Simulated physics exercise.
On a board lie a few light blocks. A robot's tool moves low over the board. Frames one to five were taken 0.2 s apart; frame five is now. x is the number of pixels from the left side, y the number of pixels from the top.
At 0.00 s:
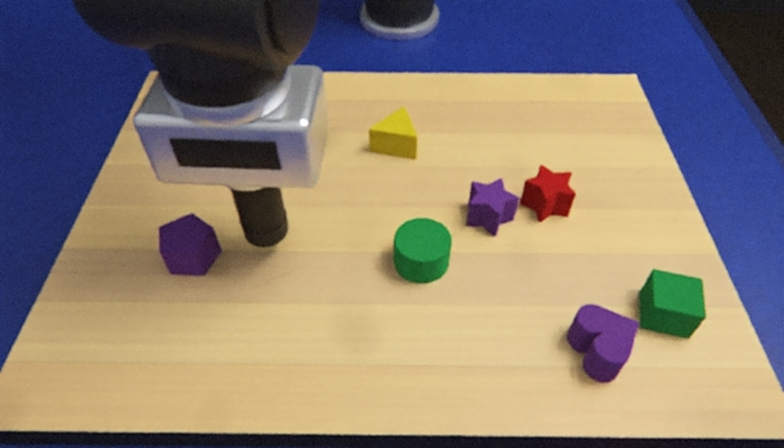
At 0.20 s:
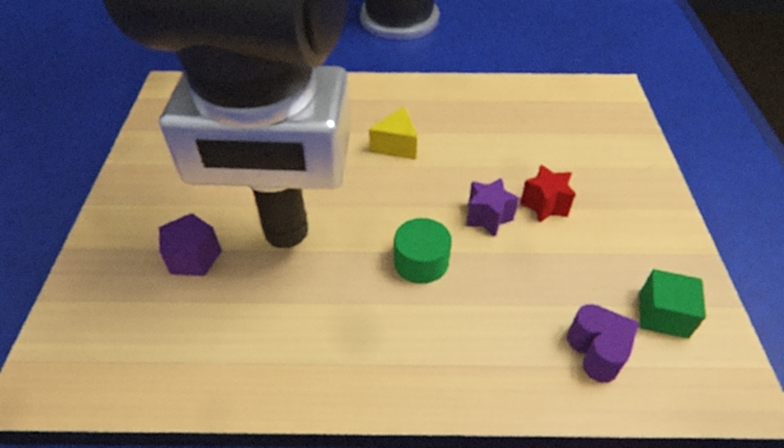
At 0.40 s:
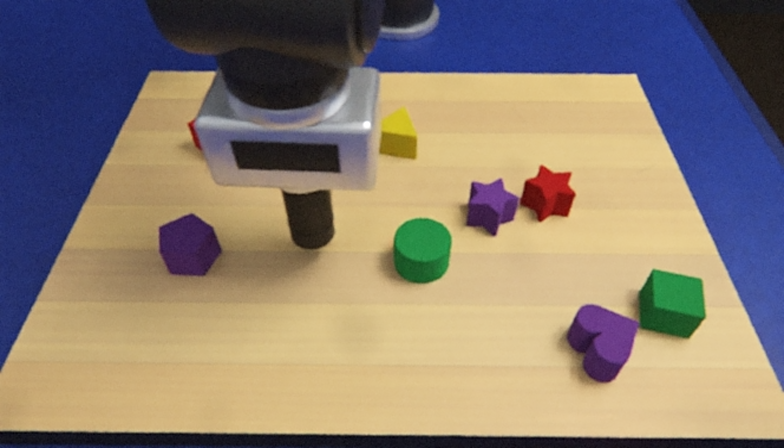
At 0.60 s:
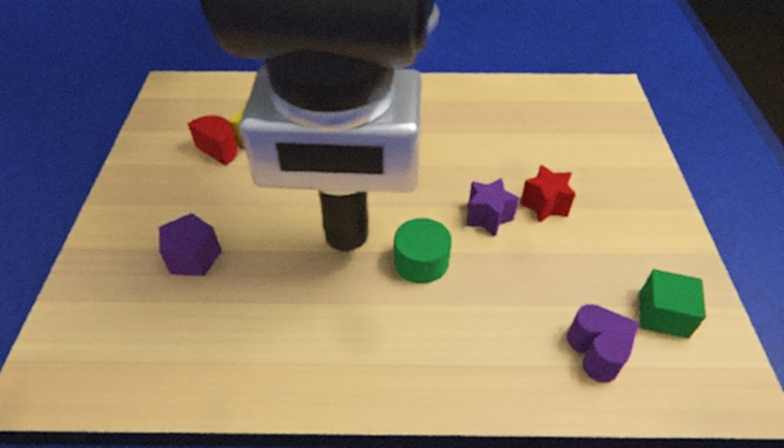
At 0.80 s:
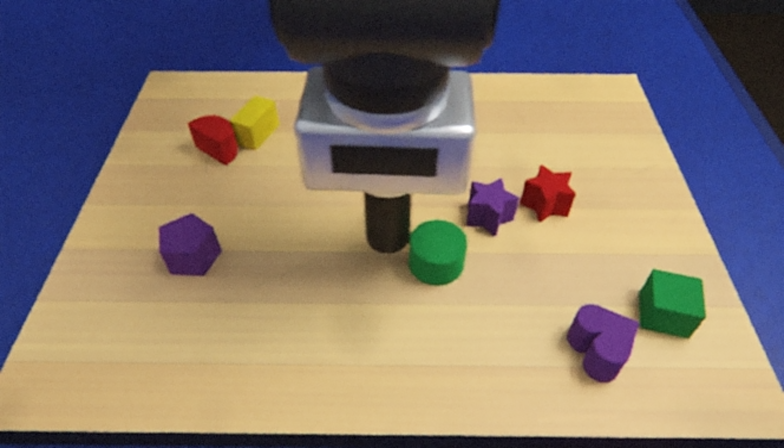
A robot arm moves right across the board and nudges the green round block slightly right.
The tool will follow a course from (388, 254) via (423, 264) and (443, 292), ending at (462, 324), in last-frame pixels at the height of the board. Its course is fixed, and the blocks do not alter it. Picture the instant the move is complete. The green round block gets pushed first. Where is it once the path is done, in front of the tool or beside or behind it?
Slipped loose.
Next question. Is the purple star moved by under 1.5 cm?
Yes, that is what happens.
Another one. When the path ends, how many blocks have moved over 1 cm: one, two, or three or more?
Just one will move.
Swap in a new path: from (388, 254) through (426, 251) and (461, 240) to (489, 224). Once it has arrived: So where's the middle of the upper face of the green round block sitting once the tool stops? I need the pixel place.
My best guess is (504, 247).
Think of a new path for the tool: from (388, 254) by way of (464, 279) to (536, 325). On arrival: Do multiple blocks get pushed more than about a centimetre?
No, it doesn't check out.
The first path, step by step. One third of the way, tool (424, 248); green round block (478, 248).
Two thirds of the way, tool (445, 277); green round block (495, 255).
At the end, tool (465, 308); green round block (495, 255); purple star still.
